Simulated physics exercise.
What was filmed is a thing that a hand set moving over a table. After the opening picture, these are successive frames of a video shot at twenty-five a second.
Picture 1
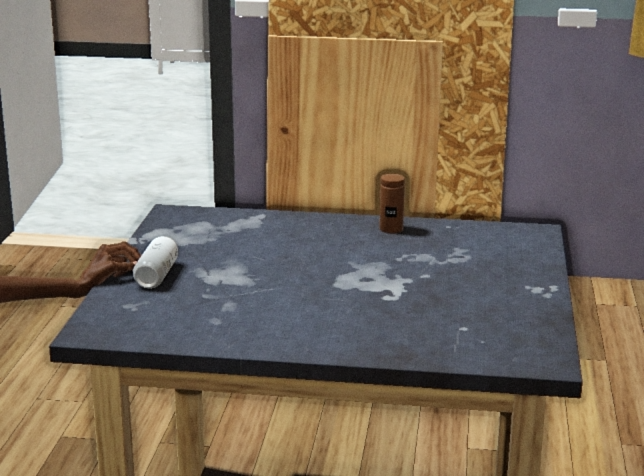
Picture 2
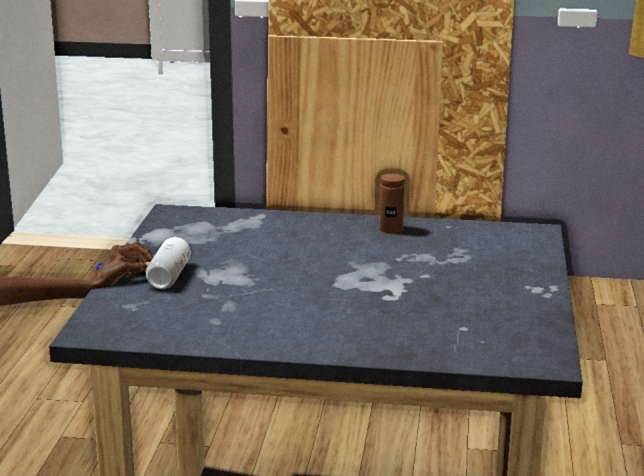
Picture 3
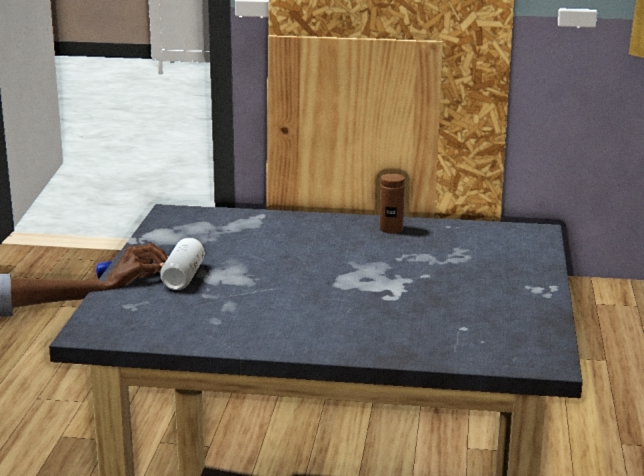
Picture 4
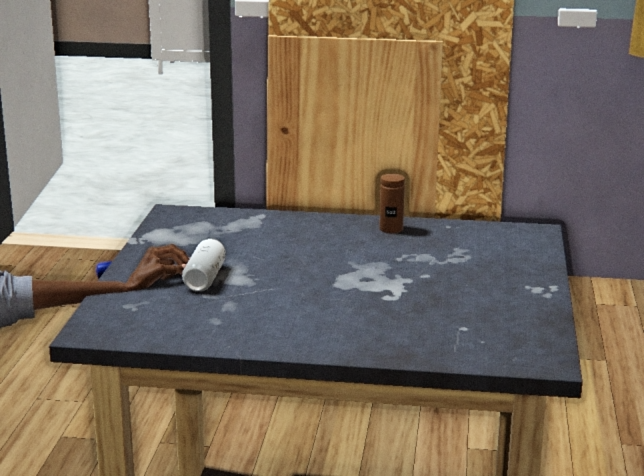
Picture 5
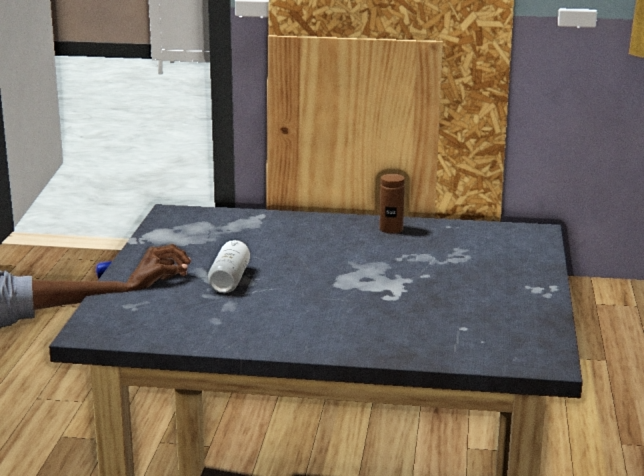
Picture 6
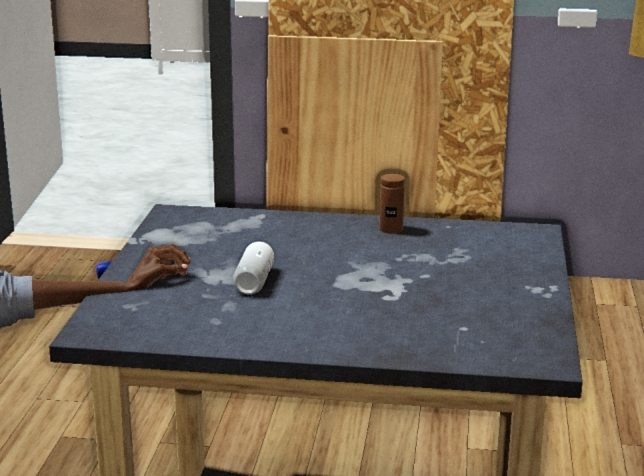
A white can rolls rightward across a dark table as a hand pushes and releases it.
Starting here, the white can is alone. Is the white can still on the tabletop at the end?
It carries over the edge.
Then, 0.20 s past the last view, white can displaced well along near (375, 275).
Then, 0.50 s past the last view, white can displaced well along near (542, 284).
Then, 0.80 s past the last view, white can now off the table.
Then, 1.10 s past the last view, things are still on the move.
Finally, off the table, white can.
